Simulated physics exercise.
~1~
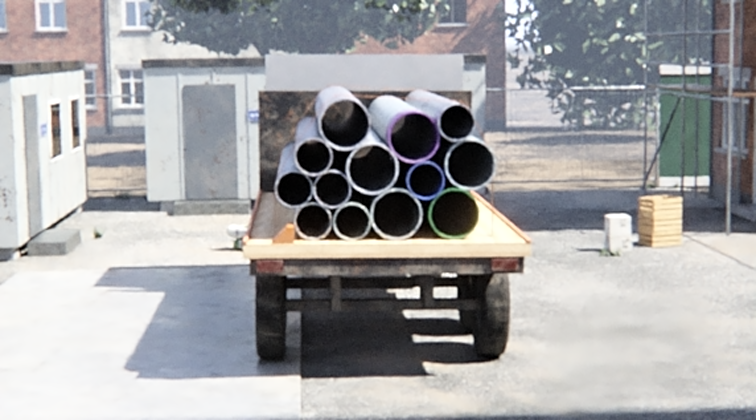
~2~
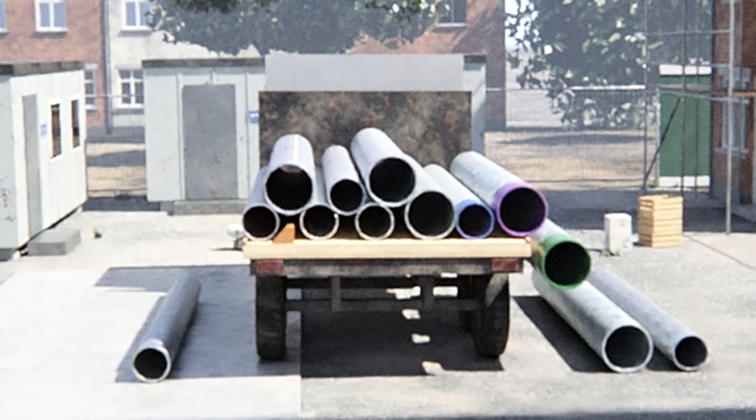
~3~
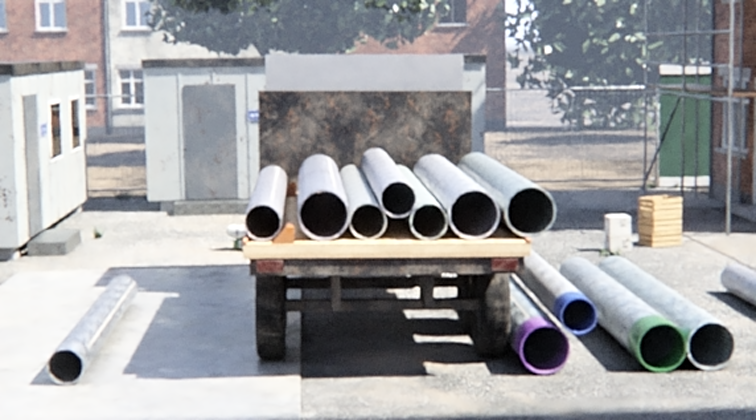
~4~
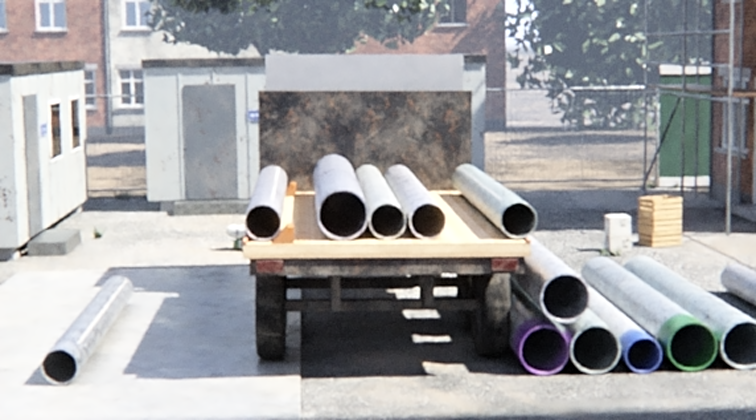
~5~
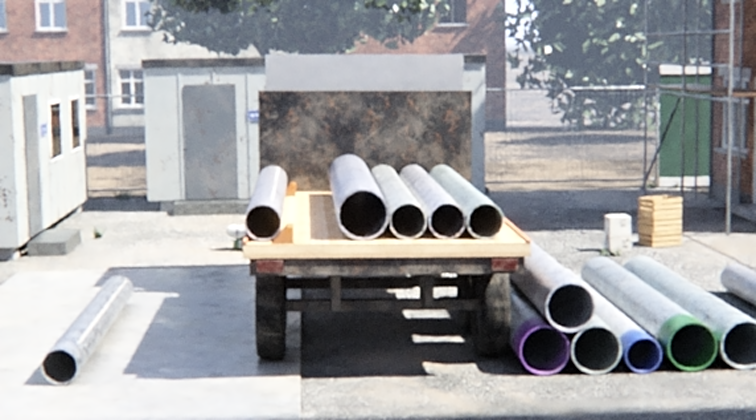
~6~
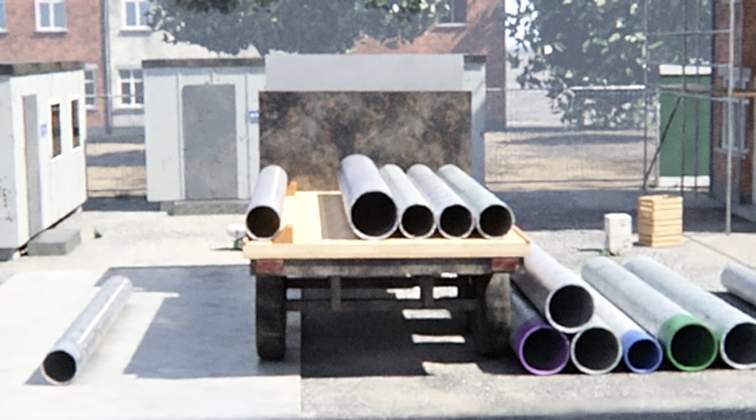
A stack of hollow steel pipes, one rimmed in green, one in blue and one in purple, sits on the flatbed of a parked lorry seen from behind. The pile slumps and spreads, sending one pipe to the ground on the left and others over the right side, the green one among them. The purple and blue pipes follow off the right edge. Another plain pipe drops onto those below. The few left on the deck roll together and shift slightly right, and everything settles with five still aboard and all three marked pipes on the right-hand ground.
